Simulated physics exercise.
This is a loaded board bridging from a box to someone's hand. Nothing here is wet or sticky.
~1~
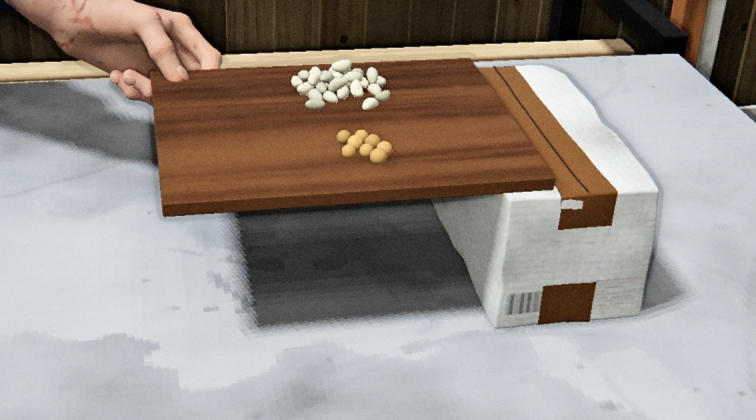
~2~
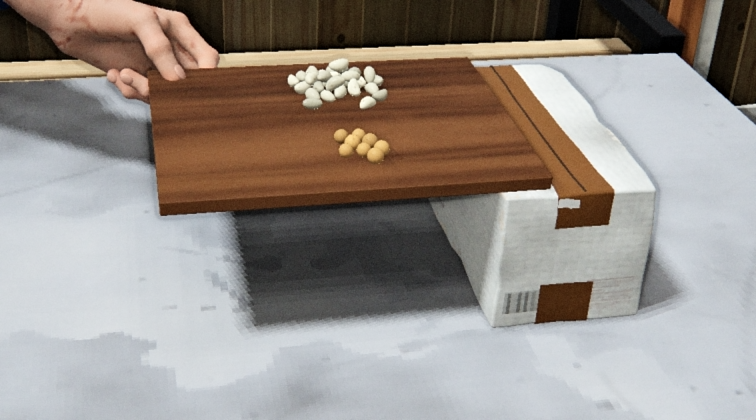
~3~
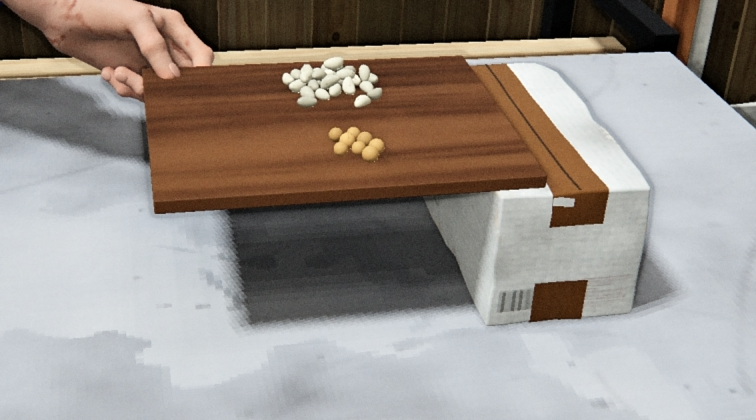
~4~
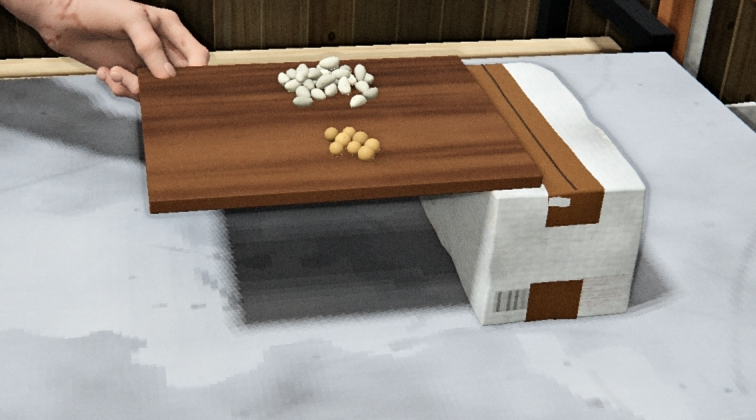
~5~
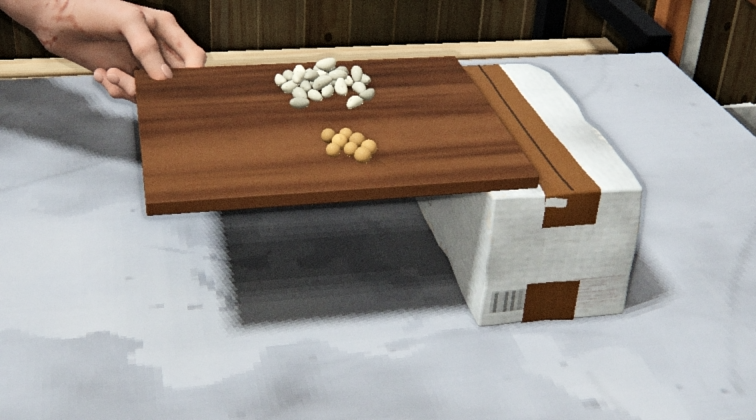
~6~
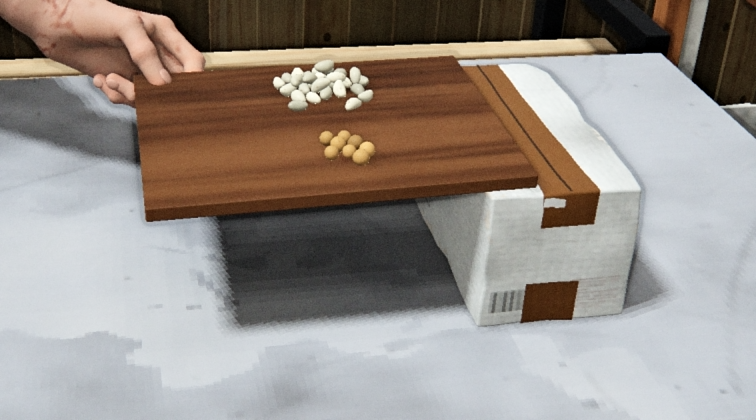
A brown wooden board, held by a hand at its left end, spans to a box on a pale grey surface, seen from slightly above. White, bean-shaped pieces lie in a cluster on its far side, small round tan ones lie nearer, and the white box with brown strips stands at right. The camera drifts slightly right, then the hand lowers the board's left end very slightly while both clusters stay put.
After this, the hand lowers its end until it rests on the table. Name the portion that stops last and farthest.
The near portion goes farther.
Then, 0.30 s past the last view, board sloping at 10°; near portion all still on the board; far portion all still on the board.
Then, 0.68 s past the last view, board sloping at 22°; near portion most still on the board; far portion all still on the board.
Then, 1.09 s past the last view, board resting at 29°; near portion mostly up to a board's length out; far portion about two thirds still on the board.
Finally, board resting at 29°; near portion mostly more than two board lengths out, a small part gone off the table; far portion mostly at the foot of the board; the near portion has gone farther.
